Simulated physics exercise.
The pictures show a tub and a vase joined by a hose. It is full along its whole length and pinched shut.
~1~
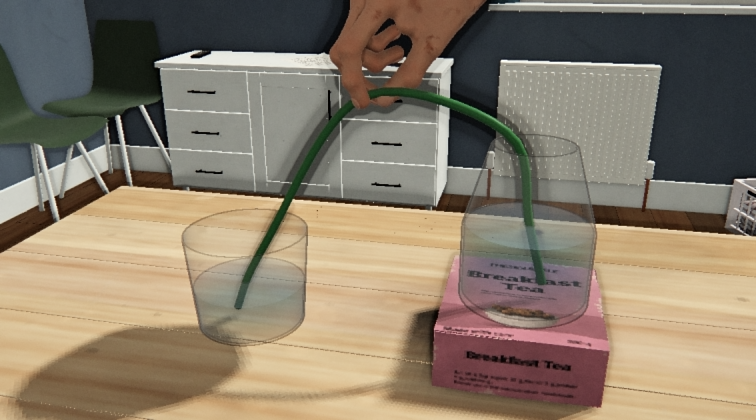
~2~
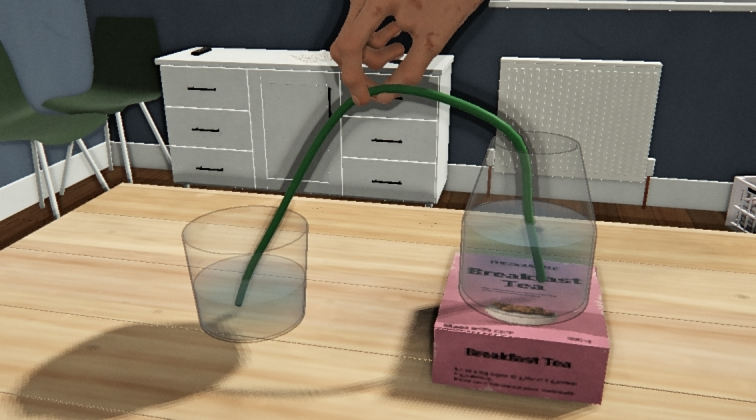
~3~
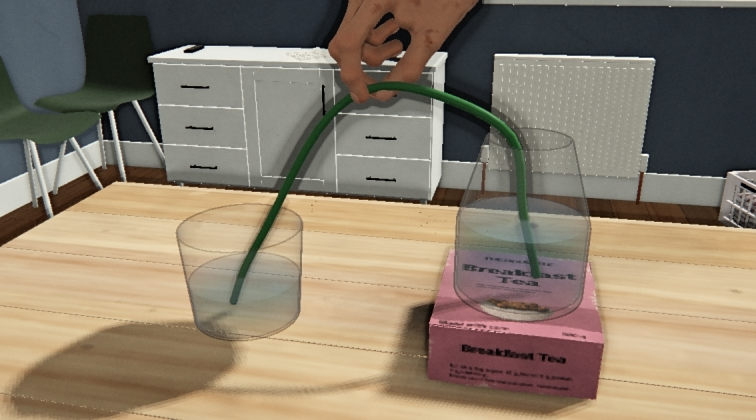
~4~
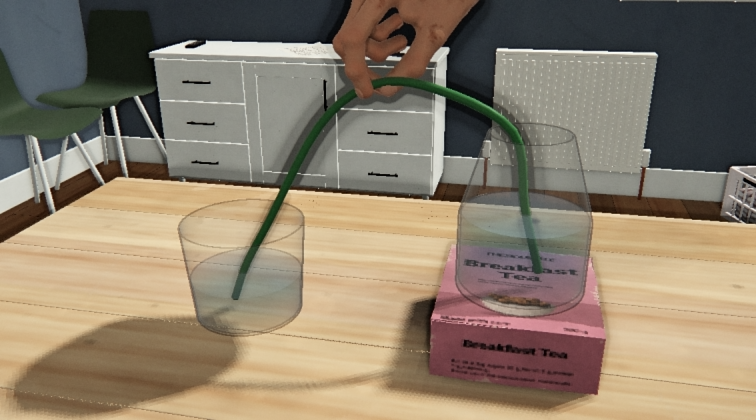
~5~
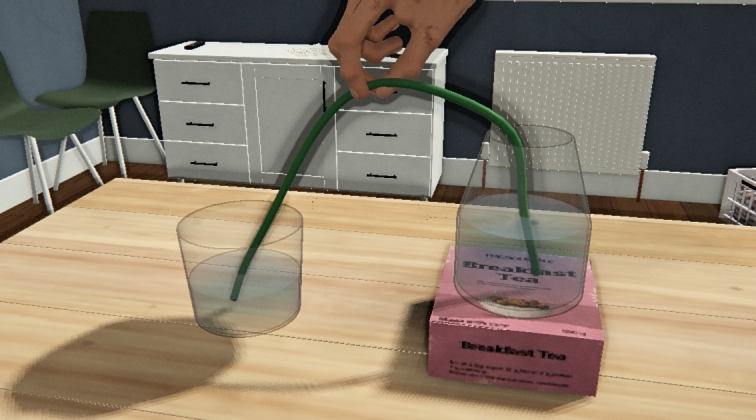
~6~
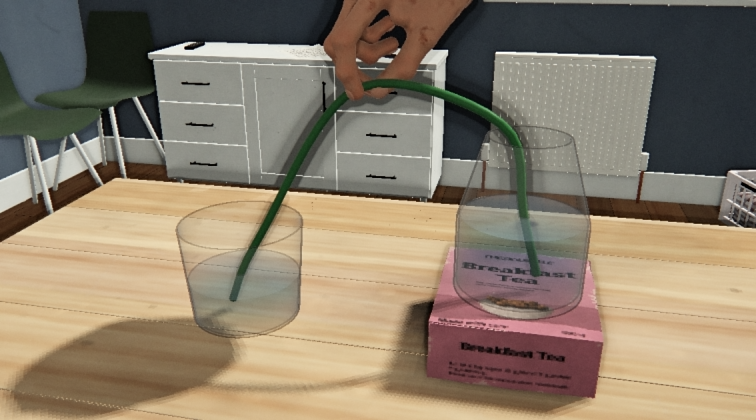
On a wooden table, a hand pinched a green hose arched between a glass tub on the left and a vase on a pink tea packet, and the water in both stayed still.
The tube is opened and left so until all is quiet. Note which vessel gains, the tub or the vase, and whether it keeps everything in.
Water goes - left side, receiving - keeps it in.
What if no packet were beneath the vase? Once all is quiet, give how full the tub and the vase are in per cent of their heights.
Levels in order: 55 %, 35 %.
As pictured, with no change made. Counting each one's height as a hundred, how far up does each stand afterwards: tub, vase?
Near 85 in a hundred for the first, near 15 in a hundred for the second.
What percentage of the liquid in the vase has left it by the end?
Near 70 %, give or take.
Soon after, the tub is about half full; the vase is about a third full.
Later, the tub is about three quarters full; the vase is about a quarter full.
In the end, the tub is nearly full; the vase is nearly empty; the two surfaces are level.
